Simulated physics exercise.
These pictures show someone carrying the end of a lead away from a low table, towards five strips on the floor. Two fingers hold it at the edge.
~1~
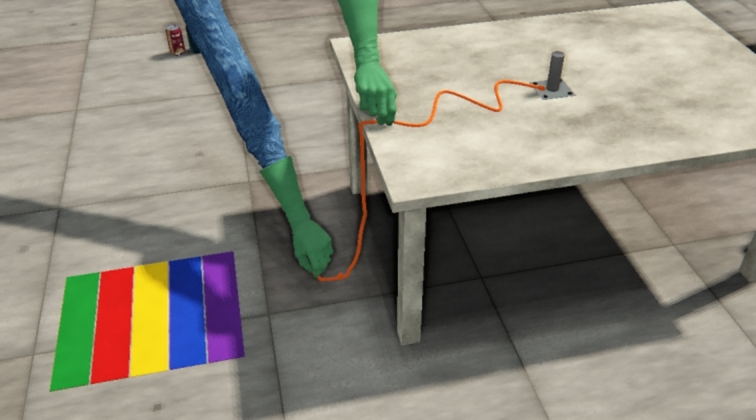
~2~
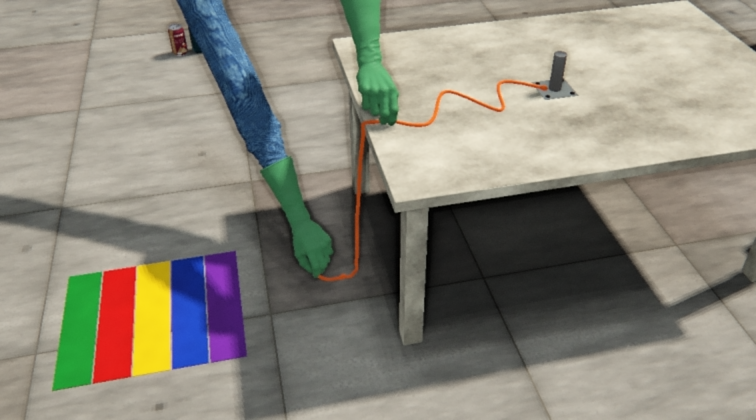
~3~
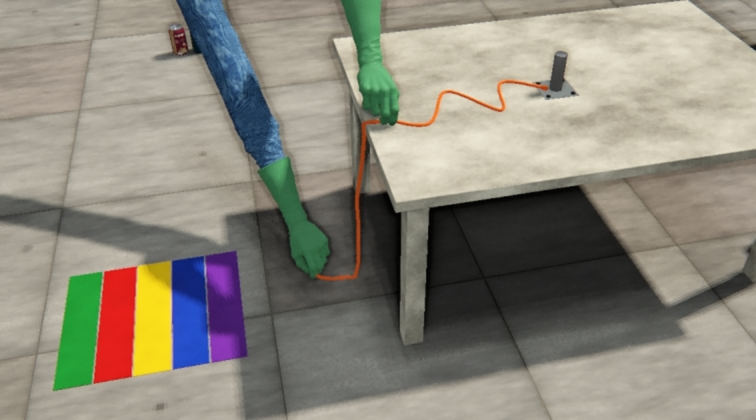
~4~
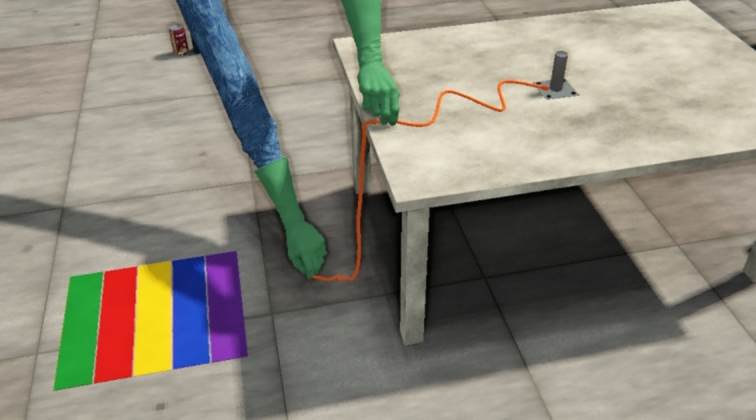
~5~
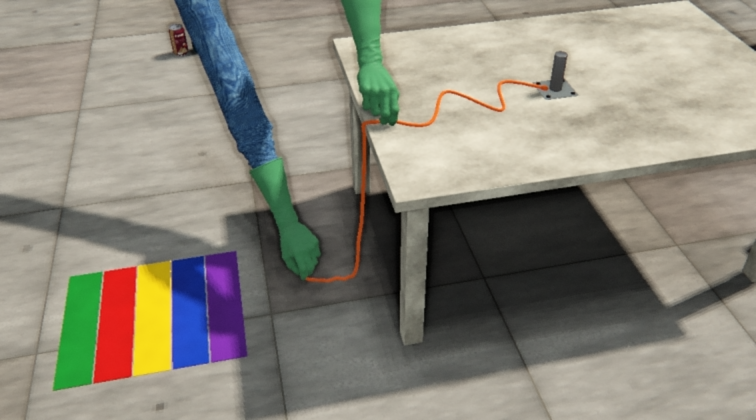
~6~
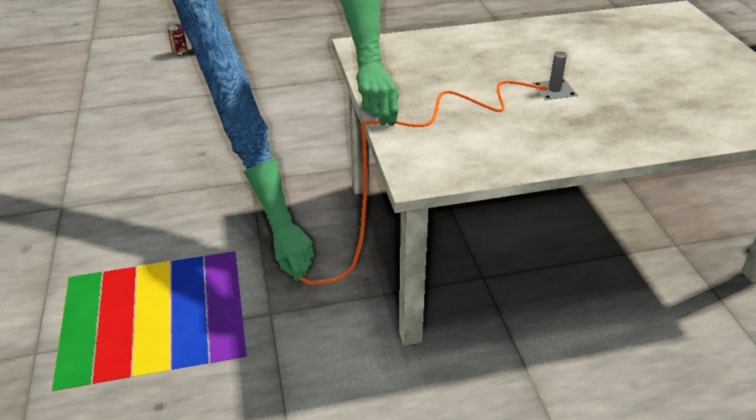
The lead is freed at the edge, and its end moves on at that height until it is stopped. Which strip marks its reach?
It halts on the green strip.
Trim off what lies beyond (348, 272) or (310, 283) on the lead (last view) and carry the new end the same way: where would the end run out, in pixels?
Try by try, around (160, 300) and (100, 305).
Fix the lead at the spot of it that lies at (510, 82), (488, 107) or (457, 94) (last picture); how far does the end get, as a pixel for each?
About (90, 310), (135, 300) and (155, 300).
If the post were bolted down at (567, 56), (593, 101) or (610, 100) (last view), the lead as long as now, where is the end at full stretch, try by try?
Near (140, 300), (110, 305) and (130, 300).
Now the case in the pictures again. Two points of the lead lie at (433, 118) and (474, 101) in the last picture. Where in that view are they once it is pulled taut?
About (340, 135), and the other about (421, 110).
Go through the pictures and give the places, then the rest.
In the first frame, end (314, 272); purple (225, 338); blue (188, 345); yellow (149, 352); red (111, 358); green (72, 365).
In the second frame, end (314, 272); lead through (504, 82) (478, 103) (435, 115) (363, 134) (358, 203) (357, 267).
In the third frame, end (311, 273).
In the fourth frame, end (308, 274); lead through (505, 82) (479, 103) (436, 115) (365, 134) (360, 203) (358, 266).
In the fifth frame, end (301, 275).
In the sixth frame, end (295, 276); lead through (504, 82) (478, 103) (435, 115) (364, 134) (365, 203) (353, 266).
A little later, end near (136, 301); over yellow.
Next, end near (98, 308); over red.
When it is tight, end near (77, 311); over green. Over green.
